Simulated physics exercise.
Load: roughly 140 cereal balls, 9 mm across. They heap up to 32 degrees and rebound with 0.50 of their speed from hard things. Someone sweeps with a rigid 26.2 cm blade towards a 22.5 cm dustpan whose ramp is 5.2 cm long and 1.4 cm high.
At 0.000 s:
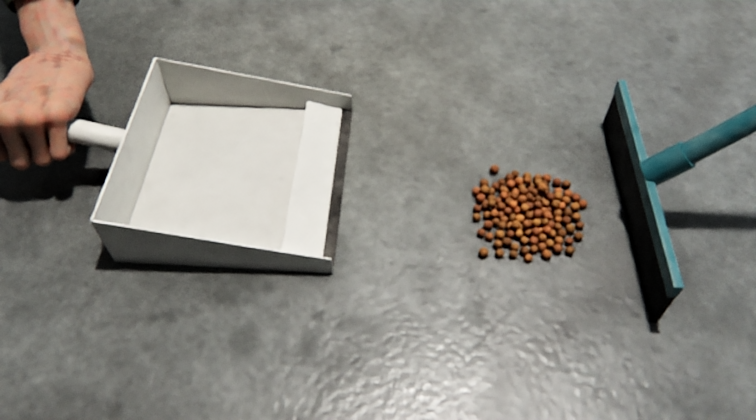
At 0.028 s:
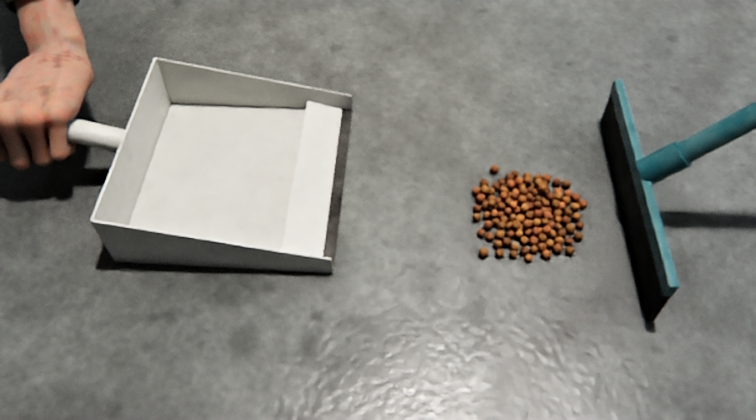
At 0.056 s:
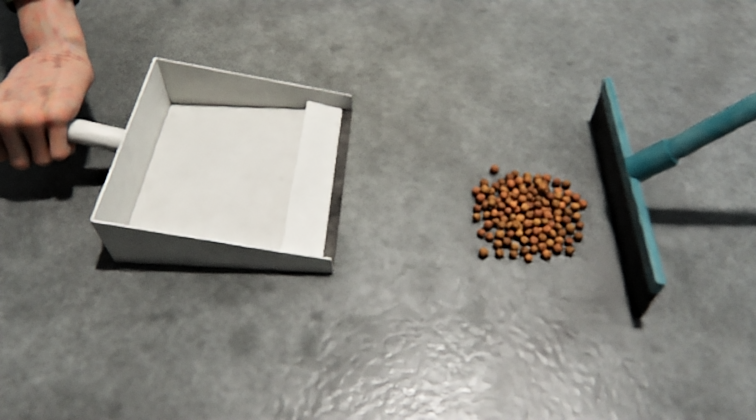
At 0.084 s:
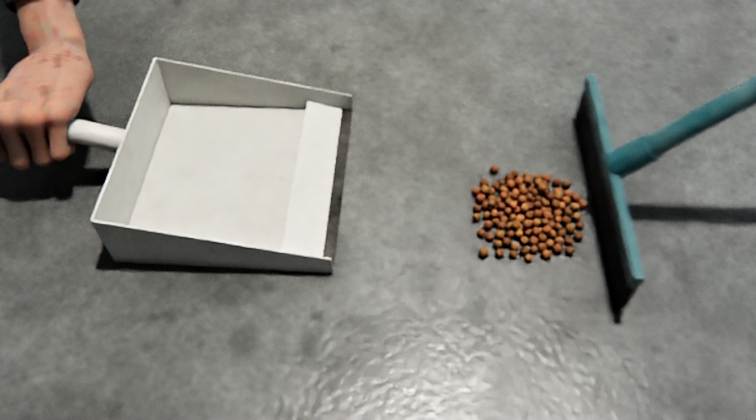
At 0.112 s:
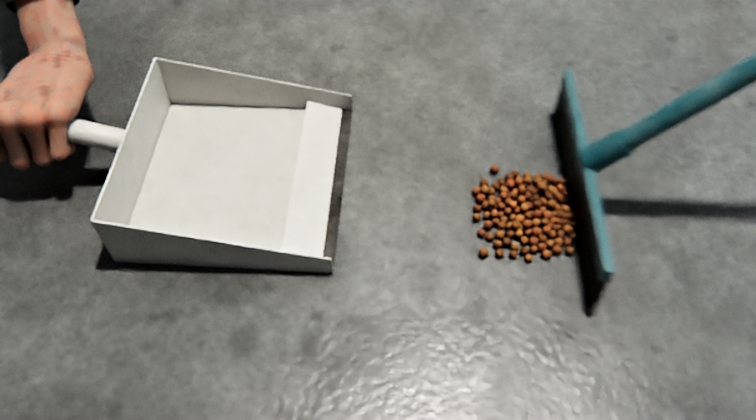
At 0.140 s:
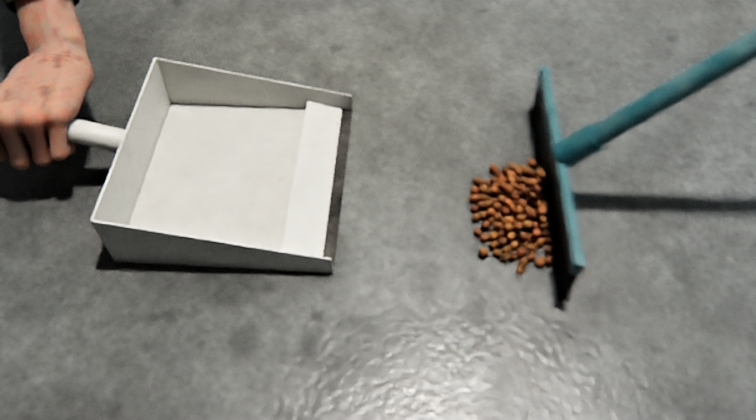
In this clip, a teal blade on a pole moves left across a grey floor, meeting a pile of small brown balls and pressing them closer together, while a hand beside a white dustpan at left stays still.
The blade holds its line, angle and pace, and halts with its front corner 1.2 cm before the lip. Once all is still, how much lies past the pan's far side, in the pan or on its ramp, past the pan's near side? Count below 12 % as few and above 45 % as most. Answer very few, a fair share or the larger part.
Far side: Very few, pan: The larger part, near side: Very few.
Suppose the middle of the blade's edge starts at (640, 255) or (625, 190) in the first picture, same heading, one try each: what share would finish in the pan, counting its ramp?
Some 60 and 60 per cent.
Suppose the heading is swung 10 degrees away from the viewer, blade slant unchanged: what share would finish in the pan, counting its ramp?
Then about 50 per cent.
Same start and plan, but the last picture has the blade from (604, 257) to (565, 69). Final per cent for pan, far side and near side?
Pan 30, far 10, near 5.
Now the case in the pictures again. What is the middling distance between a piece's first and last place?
About 22 cm.
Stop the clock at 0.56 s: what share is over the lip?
Some 65 per cent.
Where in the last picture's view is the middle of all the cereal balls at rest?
Around (331, 182).
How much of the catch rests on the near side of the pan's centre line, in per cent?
Some 40 per cent.
Then, at 0.26 s, middle of the blade 11 cm from the lip; 0 % over the lip, far side 0 %, near side 5 %.
Then, at 0.34 s, middle of the blade 4 cm from the lip; 5 % over the lip, far side 0 %, near side 5 %.
After 0.56 s, middle of the blade 2 cm from the lip; 65 % over the lip, far side 0 %, near side 5 %.
By 1.1 s all is still; far side 0 %, pan 60 %, near side 5 %, in front of the lip or behind the blade 30 %.
